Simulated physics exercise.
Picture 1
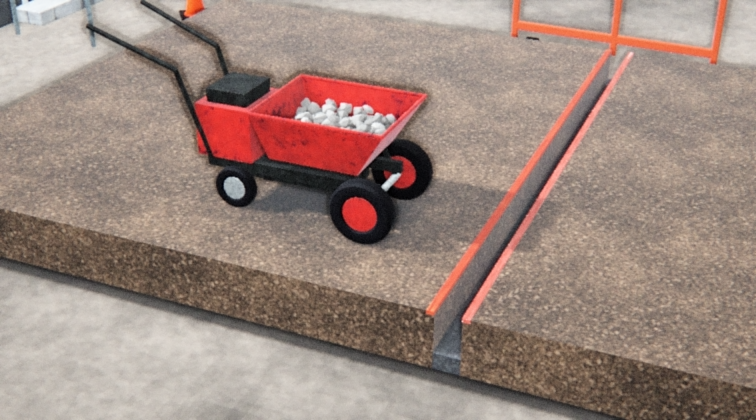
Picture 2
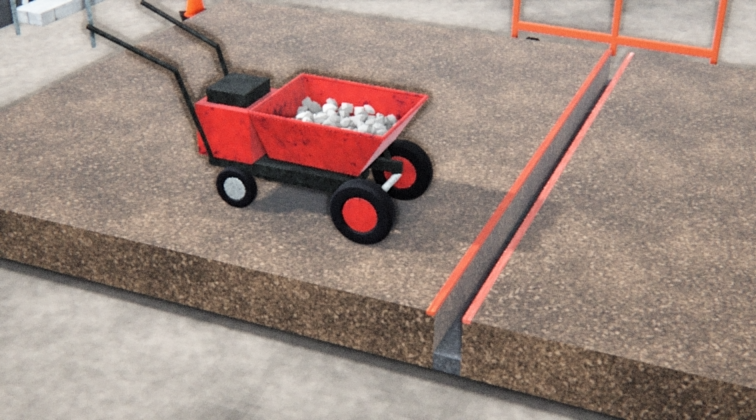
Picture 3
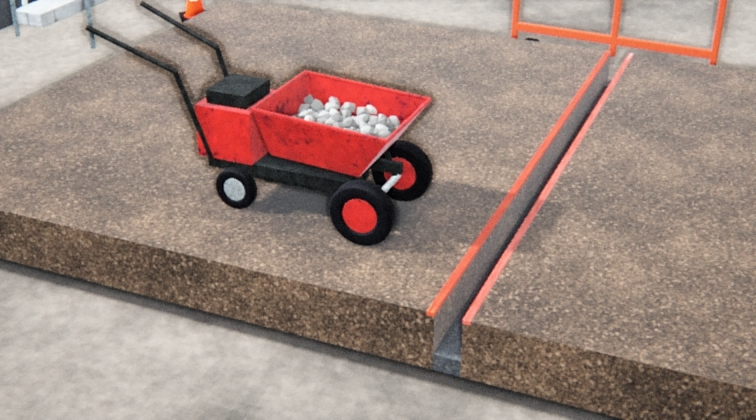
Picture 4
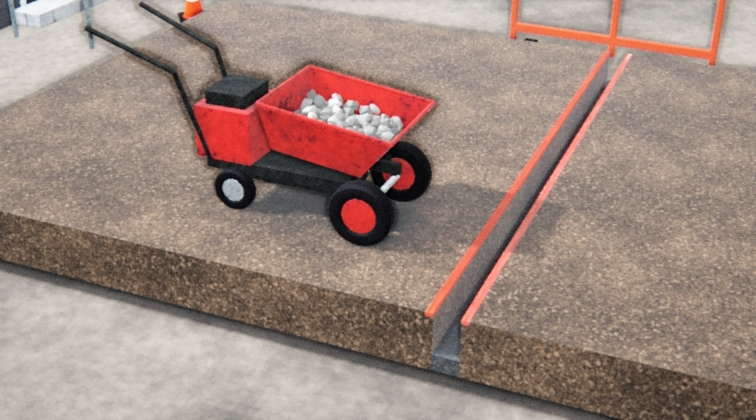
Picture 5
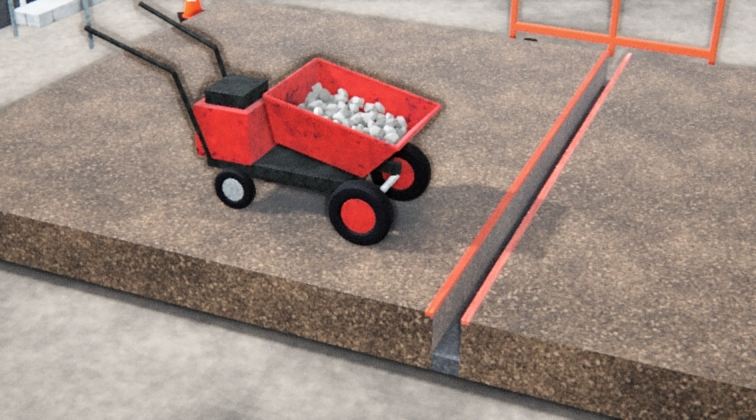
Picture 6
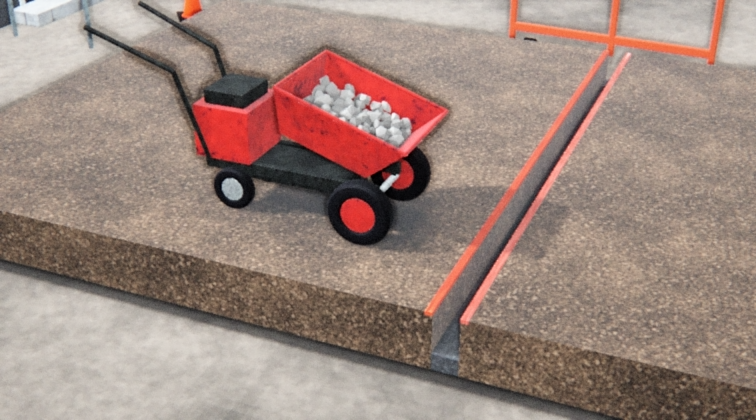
To begin with, a red motor barrow stands still on a raised brown pad, its skip level and loaded with pale broken stones, left of a narrow orange-edged trench. The skip then tilts gradually forward to the right, its rear rising clearly while the wheels stay put and the stones remain inside.
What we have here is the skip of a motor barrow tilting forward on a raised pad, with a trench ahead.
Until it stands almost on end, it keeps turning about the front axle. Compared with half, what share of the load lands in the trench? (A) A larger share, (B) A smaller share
A.
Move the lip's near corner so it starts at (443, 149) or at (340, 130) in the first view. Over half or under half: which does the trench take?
Position 1 falls short of half; position 2 falls short of half.
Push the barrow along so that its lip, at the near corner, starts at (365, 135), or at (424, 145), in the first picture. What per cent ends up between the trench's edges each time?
It works out to 50 per cent in the first case and 20 per cent in the second.
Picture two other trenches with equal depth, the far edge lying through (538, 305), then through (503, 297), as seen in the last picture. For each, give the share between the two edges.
First try: About 80 %; second try: About 80 %.
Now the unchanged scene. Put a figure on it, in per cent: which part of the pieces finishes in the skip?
Share in the skip: Around 10 %.
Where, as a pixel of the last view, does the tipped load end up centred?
I'd put the middle somewhere around (493, 258).
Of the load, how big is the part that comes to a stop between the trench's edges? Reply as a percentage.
Close to 70 in every hundred pieces.
Soon, skip tipped steeply; all in the skip.
A while on, skip tipped steeply; nearly all in the skip; a stray few in or heaped over the trench; a stray few falling.
Towards the end, skip tipped right over; about a third in the skip; a small part short of the trench; about half in or heaped over the trench; a small part beyond it.
Finally, skip tipped right over; a small part in the skip; a small part short of the trench; about two thirds in or heaped over the trench; a small part beyond it.
